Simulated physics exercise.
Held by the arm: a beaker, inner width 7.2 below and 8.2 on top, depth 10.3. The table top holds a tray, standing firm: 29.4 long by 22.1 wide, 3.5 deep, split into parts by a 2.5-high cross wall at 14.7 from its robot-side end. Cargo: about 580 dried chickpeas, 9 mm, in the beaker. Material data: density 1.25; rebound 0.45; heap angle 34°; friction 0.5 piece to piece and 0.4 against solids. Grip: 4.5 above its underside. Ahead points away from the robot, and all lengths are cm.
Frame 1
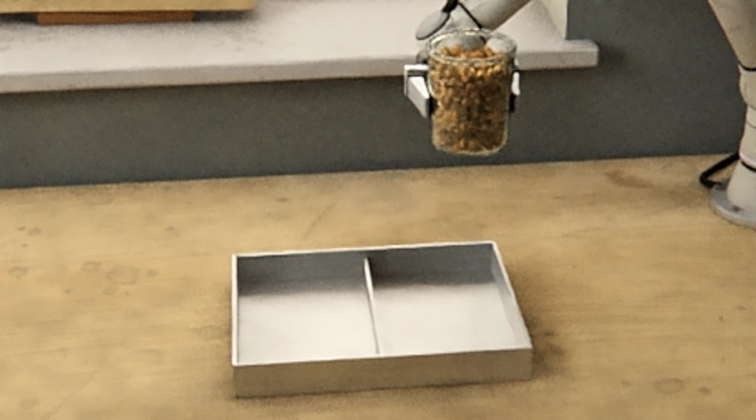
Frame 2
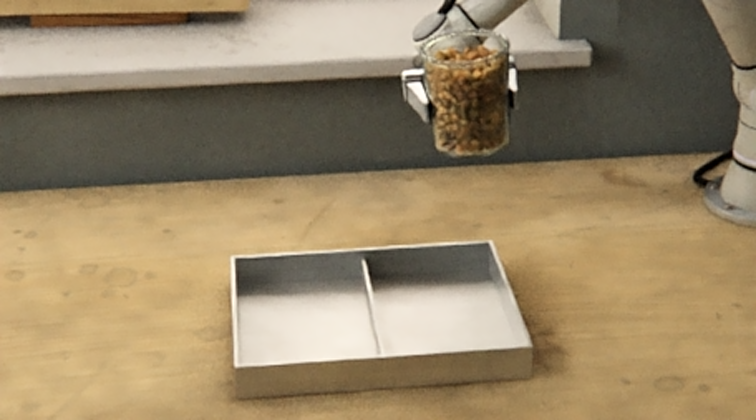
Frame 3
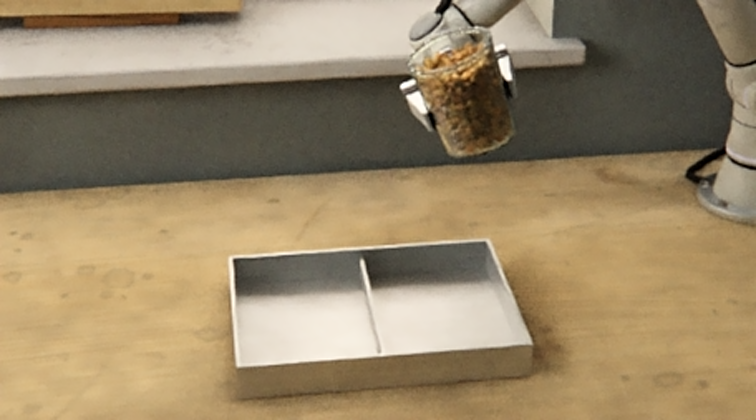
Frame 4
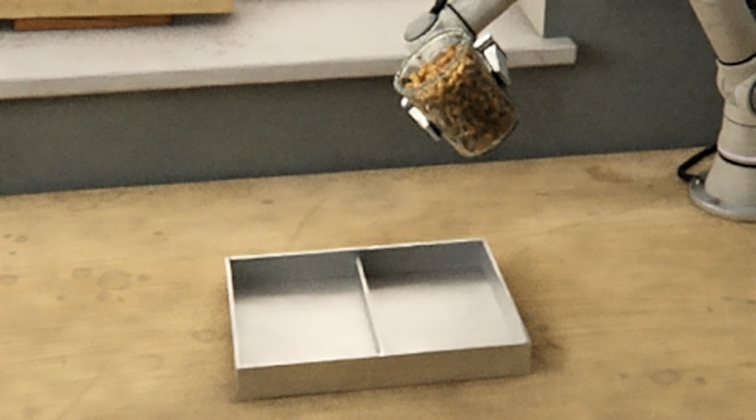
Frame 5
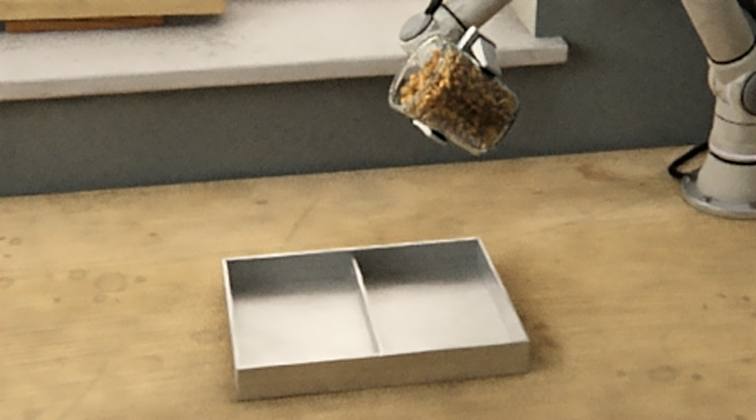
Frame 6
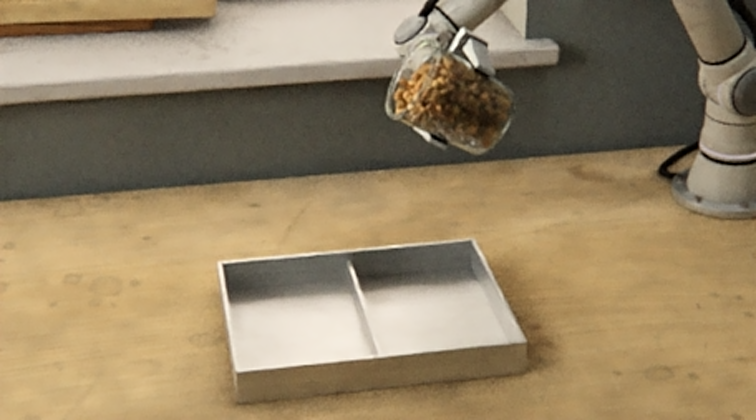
Above a divided tray on a table, a robot arm steadily tilts a filled beaker leftward.
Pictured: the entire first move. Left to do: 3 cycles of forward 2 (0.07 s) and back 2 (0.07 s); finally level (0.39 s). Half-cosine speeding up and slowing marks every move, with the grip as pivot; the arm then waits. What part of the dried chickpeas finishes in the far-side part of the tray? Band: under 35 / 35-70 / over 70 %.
Under 35 %.
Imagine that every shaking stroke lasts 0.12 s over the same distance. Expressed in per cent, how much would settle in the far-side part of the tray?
Then roughly 5 percent.
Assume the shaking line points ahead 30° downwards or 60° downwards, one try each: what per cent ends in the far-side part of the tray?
You'd get some 10 per cent with the first setting and some 5 per cent with the second.
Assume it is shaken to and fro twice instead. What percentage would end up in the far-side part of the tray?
It would then be around 20 per cent.
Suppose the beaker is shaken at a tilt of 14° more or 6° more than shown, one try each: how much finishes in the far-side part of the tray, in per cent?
About 40 and 30 per cent.
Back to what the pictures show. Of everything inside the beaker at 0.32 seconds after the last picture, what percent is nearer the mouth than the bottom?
Some 40 per cent.
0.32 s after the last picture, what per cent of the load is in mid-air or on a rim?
9 %.
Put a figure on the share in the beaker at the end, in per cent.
My estimate would be some 75 percent.
Then, 0.32 s later, tilted 58° forward, highest piece 29 above the table; 488 in the beaker, 35 in the far-side part, 5 in the robot-side part, 53 in flight or on a rim.
Then, 0.65 s later, tilted 21° forward, highest piece 31 above the table; 446 in the beaker, 113 in the far-side part, 12 in the robot-side part, 1 on the table or floor, 9 in flight or on a rim.
Then, 1.01 s later, level, highest piece 31 above the table; 446 in the beaker, 120 in the far-side part, 12 in the robot-side part, 3 on the table or floor.
Then, 2.06 s later, level, highest piece 31 above the table; 446 in the beaker, 120 in the far-side part, 12 in the robot-side part, 3 on the table or floor.
At rest, 446 in the beaker, 120 in the far-side part, 12 in the robot-side part, 3 on the table or floor. That is 21 % in the far-side part of the tray.
